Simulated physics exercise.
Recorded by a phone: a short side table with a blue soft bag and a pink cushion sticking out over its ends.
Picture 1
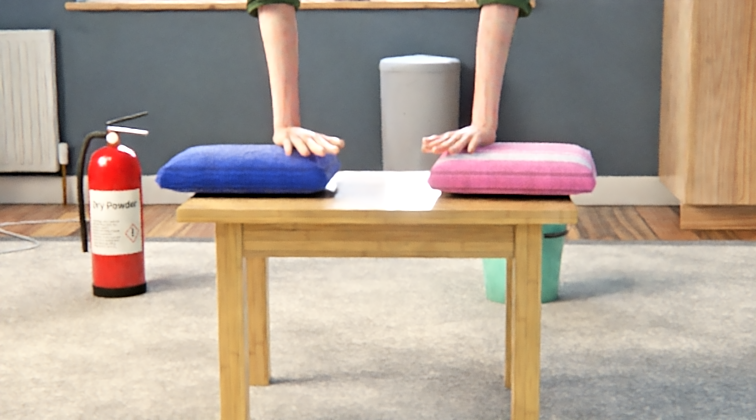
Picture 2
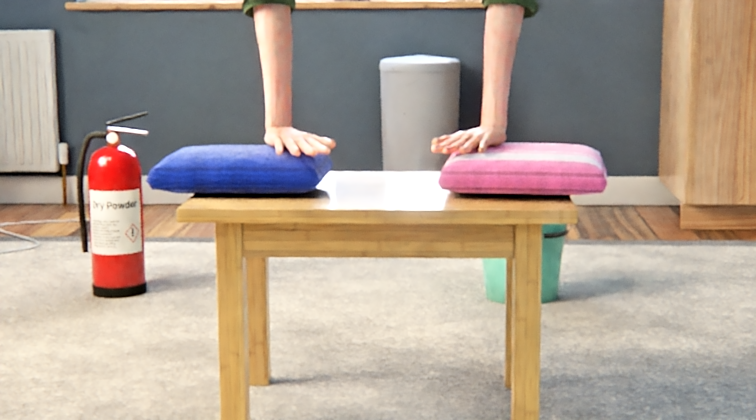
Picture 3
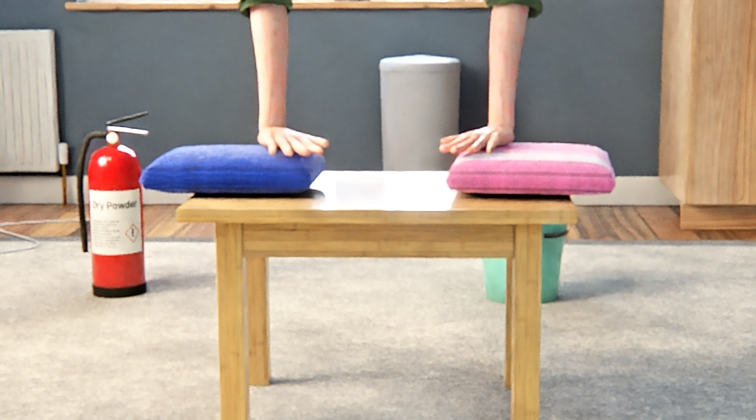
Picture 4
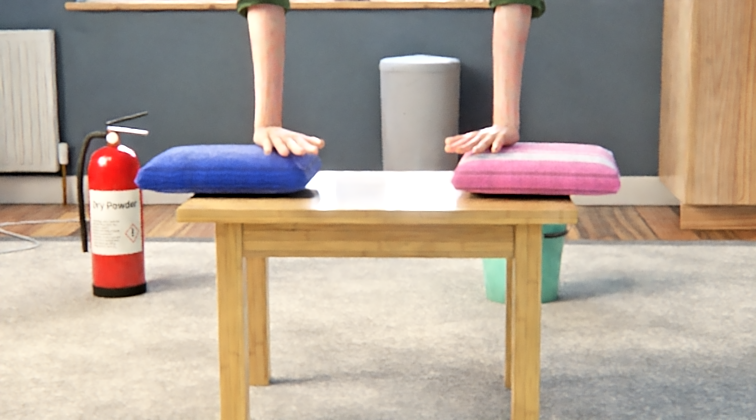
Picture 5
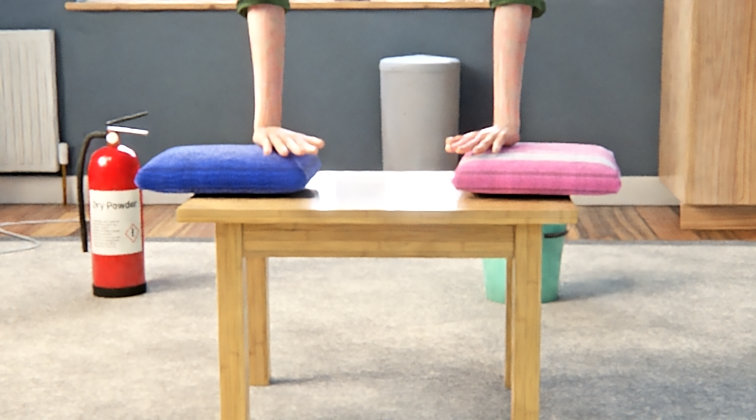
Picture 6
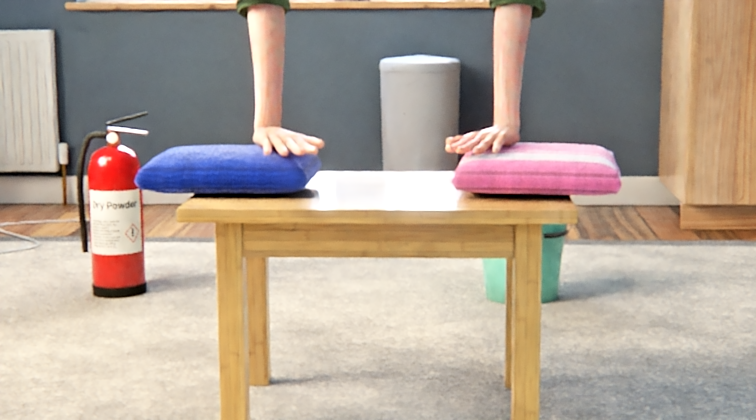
A person's two bare forearms, in dark green sleeves, reach down to a short wooden table on a grey carpet, seen from the front by a still camera. The hands press on a blue bag at left and a pink cushion at right, with a red extinguisher, grey bin and green bucket around. Both hands slide them slightly apart, farther over the table's ends, then stay nearly still.
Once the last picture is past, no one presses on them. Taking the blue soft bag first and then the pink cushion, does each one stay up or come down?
In that order: The blue soft bag stays up; the pink cushion stays up.
Then, 0.42 s past the final frame, soft bag unmoved; cushion unmoved.
When it is over, soft bag unmoved; cushion unmoved. The blue soft bag stays up there and the pink cushion remains on top.
